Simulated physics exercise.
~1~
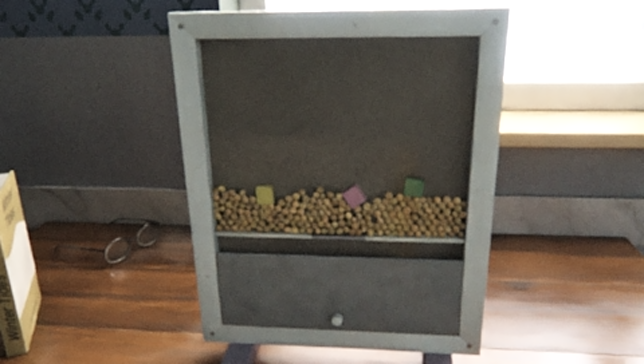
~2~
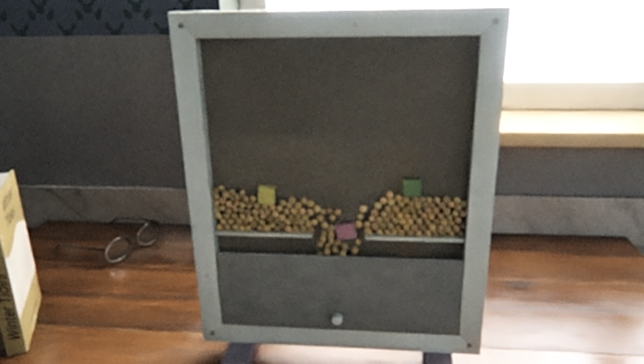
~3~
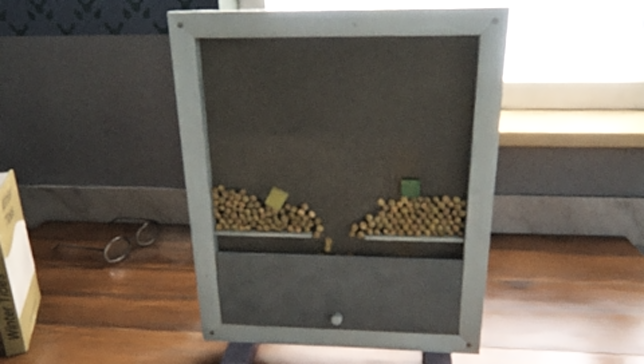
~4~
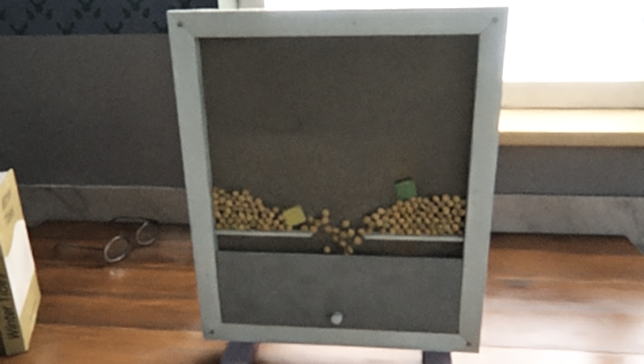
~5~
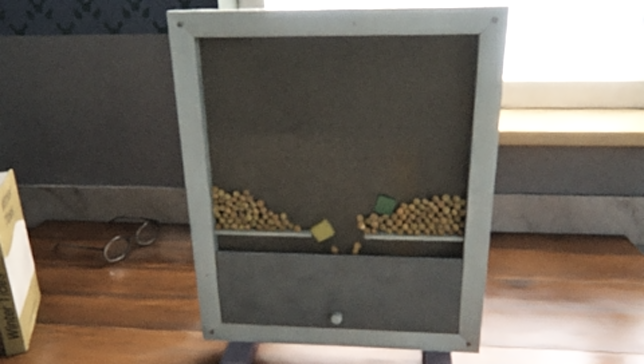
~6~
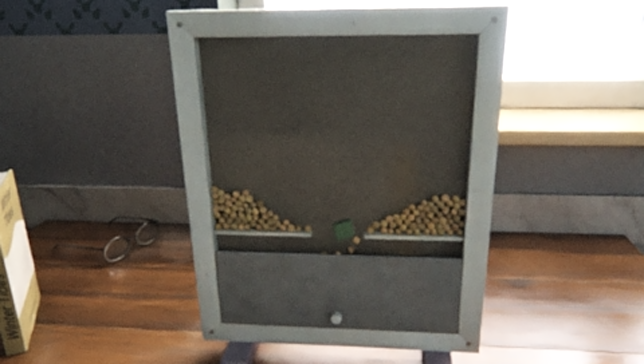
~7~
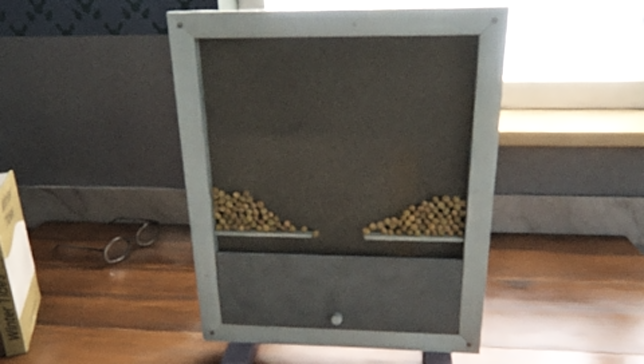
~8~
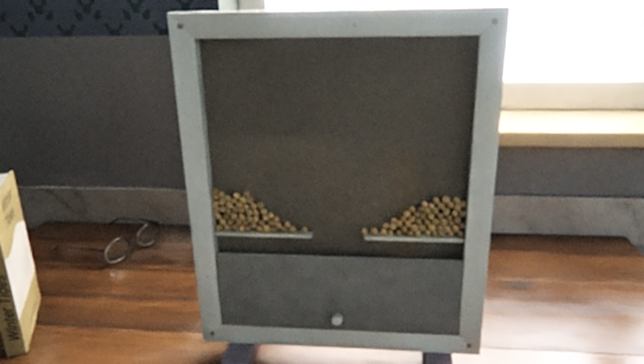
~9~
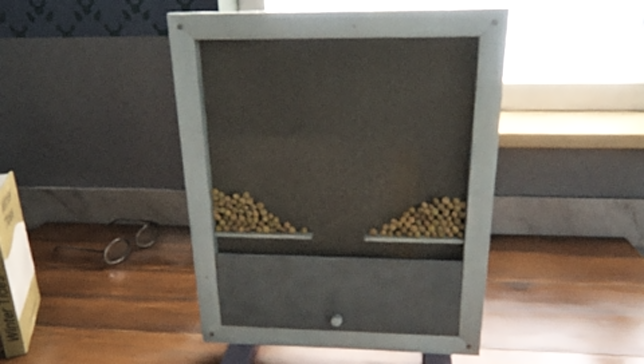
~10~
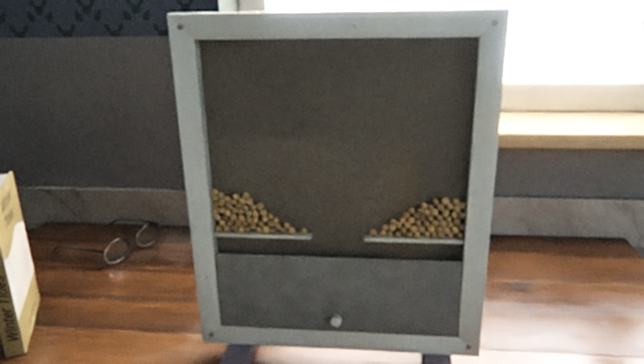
A framed box drops beads and three colored blocks through a gap, leaving two sloped piles.
